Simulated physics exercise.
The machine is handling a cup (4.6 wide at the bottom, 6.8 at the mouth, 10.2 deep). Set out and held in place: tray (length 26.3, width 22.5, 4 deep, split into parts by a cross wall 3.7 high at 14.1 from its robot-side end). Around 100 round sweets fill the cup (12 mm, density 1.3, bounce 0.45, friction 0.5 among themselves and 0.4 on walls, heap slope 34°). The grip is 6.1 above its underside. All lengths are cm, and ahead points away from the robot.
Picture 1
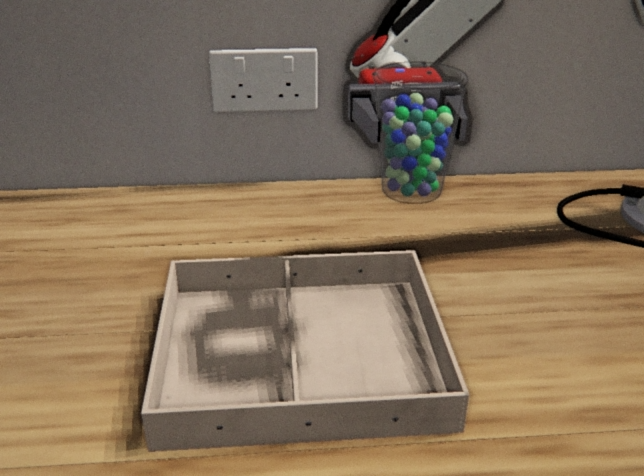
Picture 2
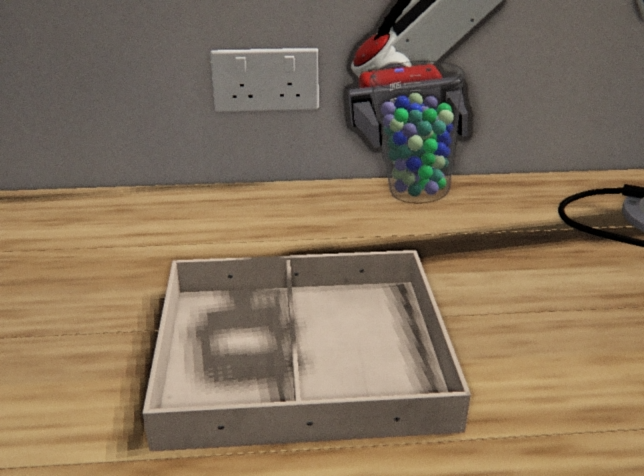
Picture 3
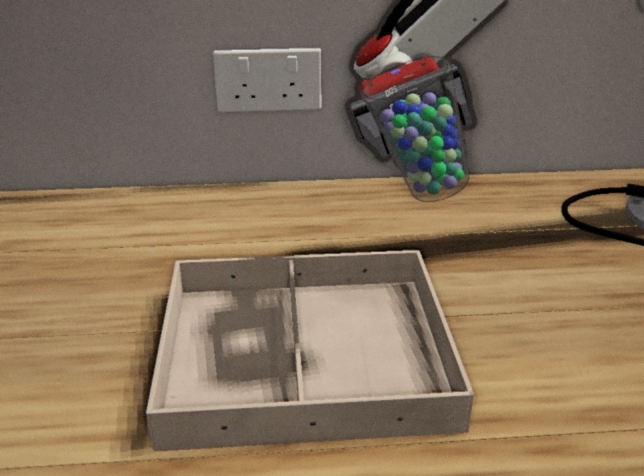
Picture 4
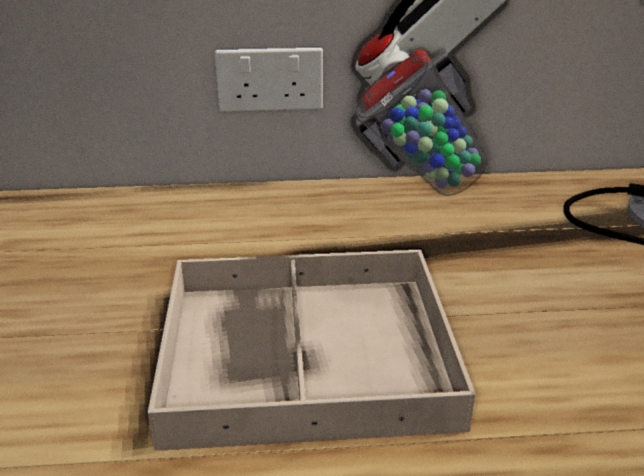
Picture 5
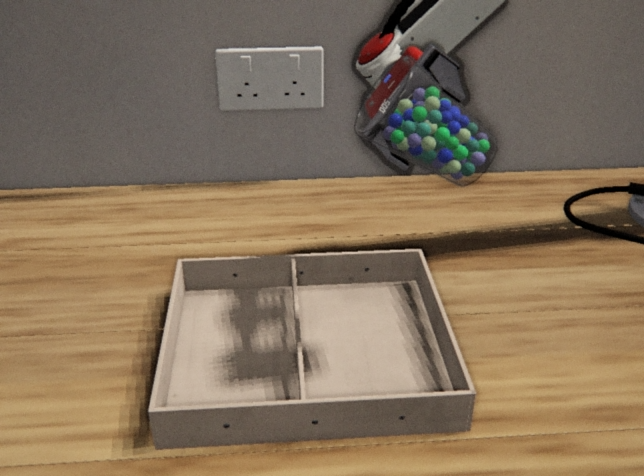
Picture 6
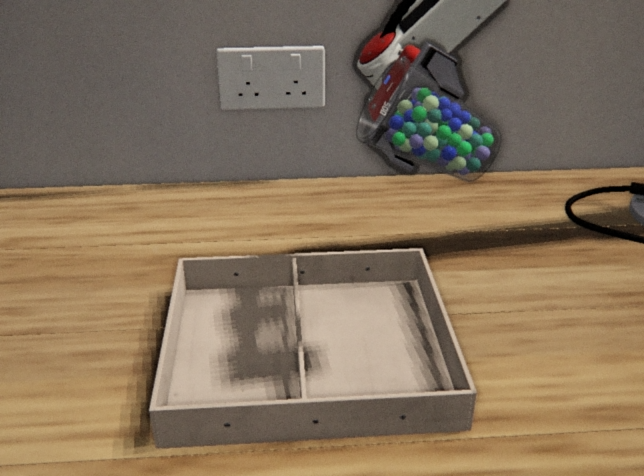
The clip shows a robotic gripper holding a clear cup of small multicoloured balls above a wooden surface, near an empty divided tray; the gripper keeps the cup upright at first, then tilts it steadily until it leans far over.
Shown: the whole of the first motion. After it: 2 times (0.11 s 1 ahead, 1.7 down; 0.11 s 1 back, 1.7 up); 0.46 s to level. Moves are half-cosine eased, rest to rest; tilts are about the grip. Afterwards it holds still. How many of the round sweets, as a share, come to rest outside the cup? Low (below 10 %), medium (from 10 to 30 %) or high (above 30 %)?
Outside the cup the share is low, below 10 %.
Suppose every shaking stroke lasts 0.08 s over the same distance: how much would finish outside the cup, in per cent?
In that case some 0 per cent.
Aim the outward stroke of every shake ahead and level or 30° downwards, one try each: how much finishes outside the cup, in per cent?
About 0 and 0 per cent.
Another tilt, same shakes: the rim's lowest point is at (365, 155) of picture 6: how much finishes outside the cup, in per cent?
About 10 per cent.
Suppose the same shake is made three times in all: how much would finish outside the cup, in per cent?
In that case some 0 per cent.
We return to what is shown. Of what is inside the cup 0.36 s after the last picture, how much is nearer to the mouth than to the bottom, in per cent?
About 40 per cent.
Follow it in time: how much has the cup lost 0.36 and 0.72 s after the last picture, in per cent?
About 0, 0.
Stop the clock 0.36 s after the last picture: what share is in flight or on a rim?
Some 0 per cent.
Then, 0.36 s after the last picture, tilted 60° forward, highest piece 24 above the table; 95 in the cup.
Then, 0.72 s after the last picture, tilted 20° forward, highest piece 27 above the table; 95 in the cup.
Then, 1.10 s after the last picture, level, highest piece 27 above the table; 95 in the cup.
Then, 2.15 s after the last picture, level, highest piece 27 above the table; 95 in the cup.
Final count, 95 in the cup. That is 0 % outside the cup.
